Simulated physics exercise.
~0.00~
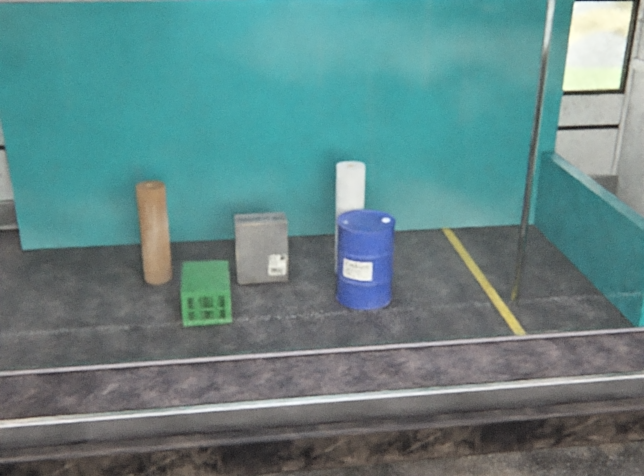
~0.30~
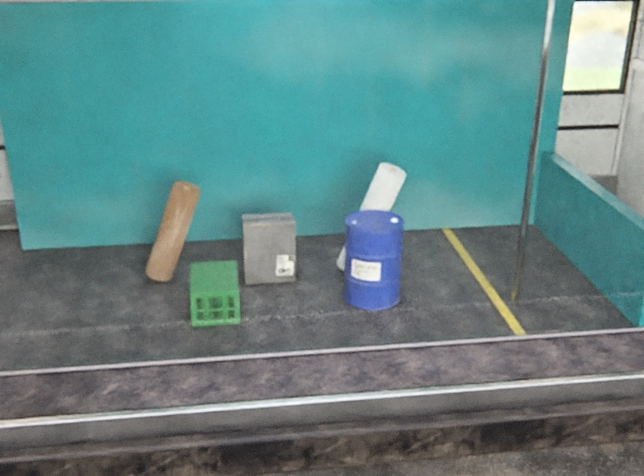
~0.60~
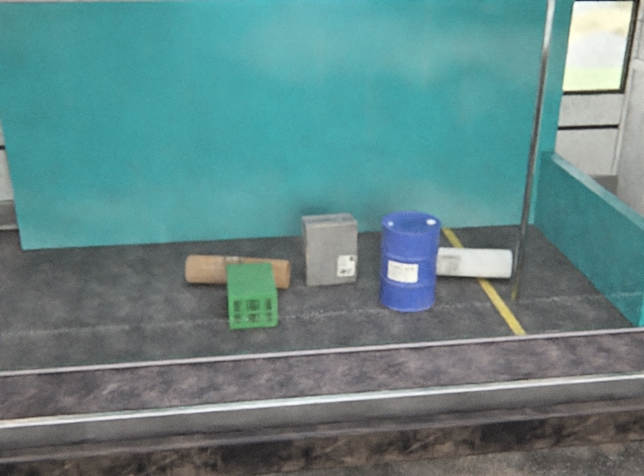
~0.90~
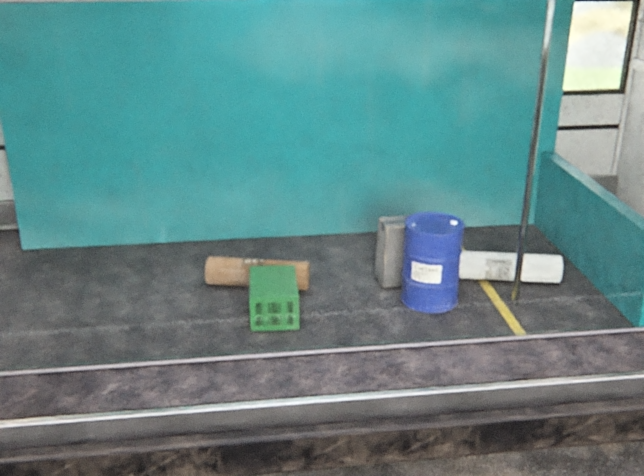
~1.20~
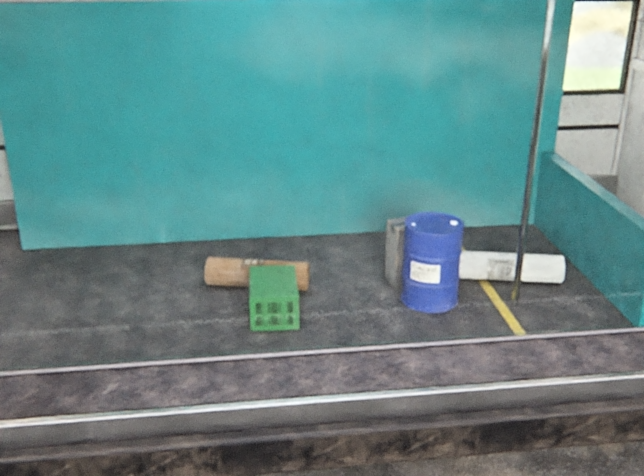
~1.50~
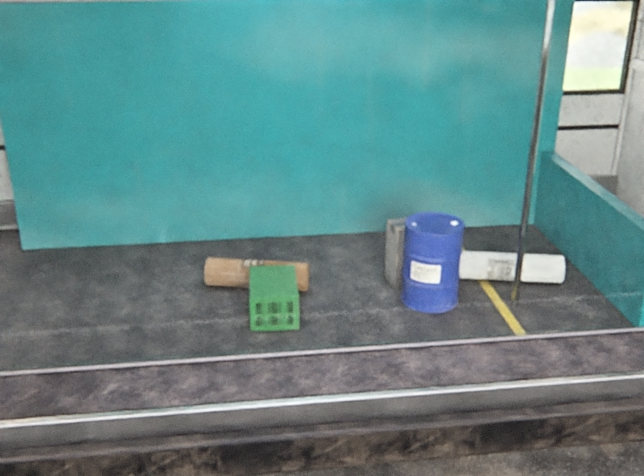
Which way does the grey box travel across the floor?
It slides to the right, staying upright, and comes to rest partly hidden behind the blue drum.
